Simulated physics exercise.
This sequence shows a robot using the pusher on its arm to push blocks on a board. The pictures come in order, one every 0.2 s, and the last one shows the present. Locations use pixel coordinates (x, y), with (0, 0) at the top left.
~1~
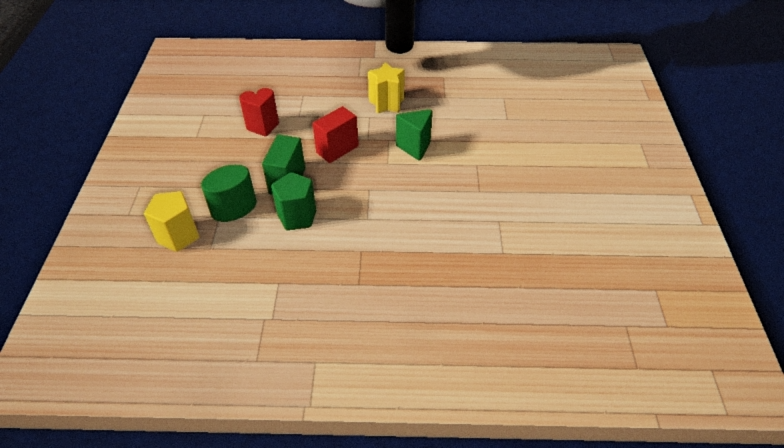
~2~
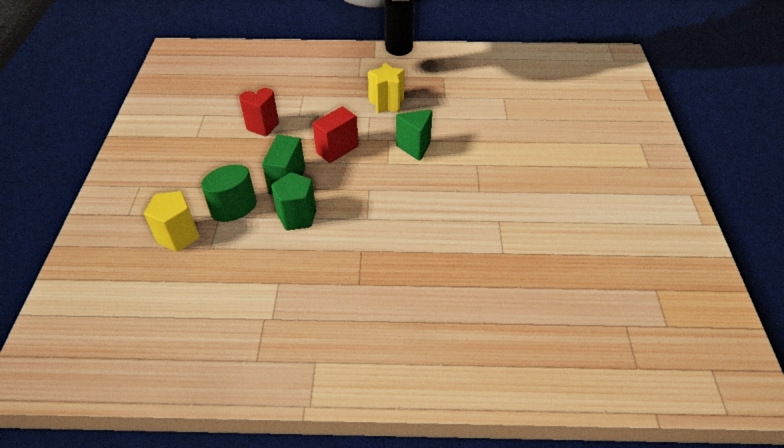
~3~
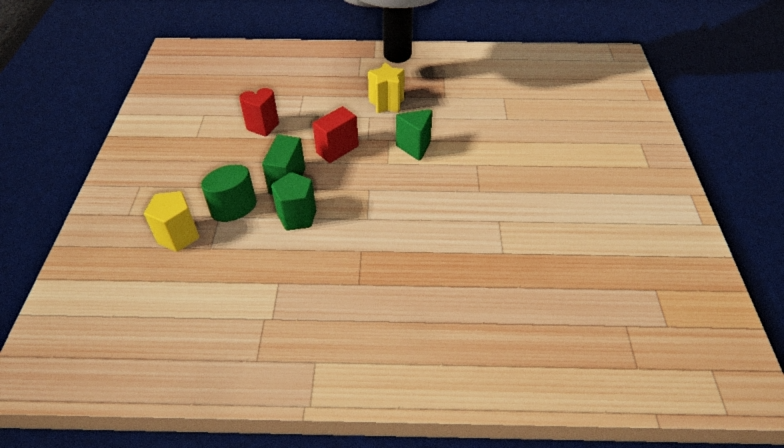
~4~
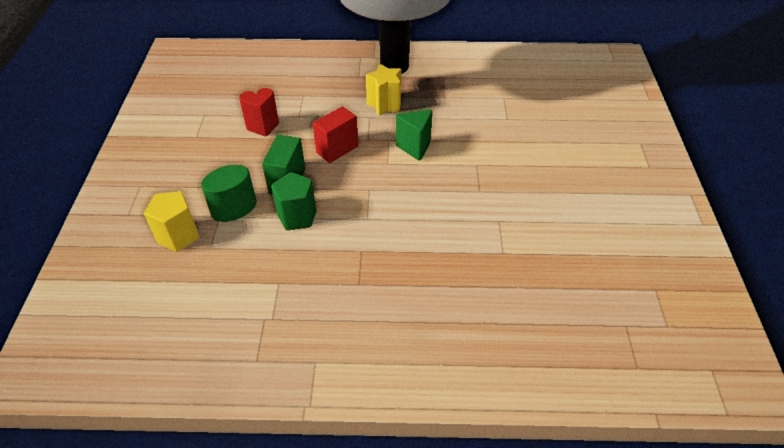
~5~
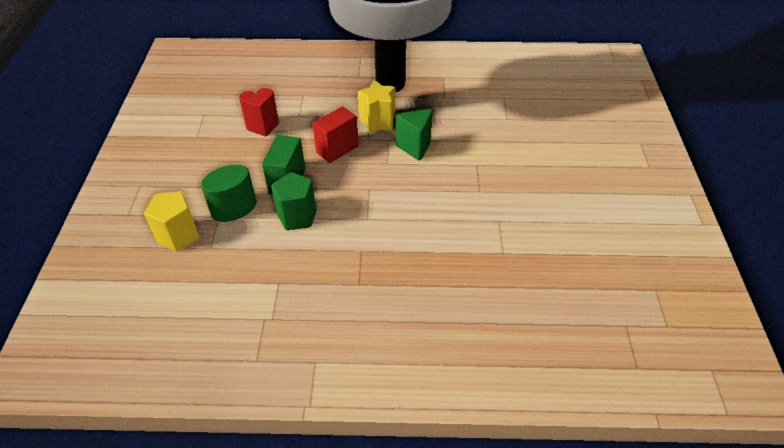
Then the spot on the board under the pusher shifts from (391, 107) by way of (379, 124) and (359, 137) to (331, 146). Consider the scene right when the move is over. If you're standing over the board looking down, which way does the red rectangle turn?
The answer is clockwise.
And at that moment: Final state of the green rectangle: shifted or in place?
Moved off its spot.
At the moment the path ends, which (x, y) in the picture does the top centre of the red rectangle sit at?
If I read the scene right, the answer is (303, 138).
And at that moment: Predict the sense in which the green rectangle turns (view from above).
It is turned anticlockwise.
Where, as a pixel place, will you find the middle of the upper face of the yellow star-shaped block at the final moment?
The middle of its top is at (341, 133).
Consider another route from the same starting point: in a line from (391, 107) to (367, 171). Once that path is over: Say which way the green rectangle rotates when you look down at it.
The turn is anti-clockwise.
The first path, step by step. Halfway along, pusher at (369, 110); red rectangle at (321, 128); yellow star-shaped block at (356, 118).
At the end, pusher at (329, 125); green rectangle at (268, 154), turned 20° anticlockwise; red rectangle at (303, 138), turned 40° clockwise; yellow star-shaped block at (341, 133), turned 55° anticlockwise; green triangle unmoved.
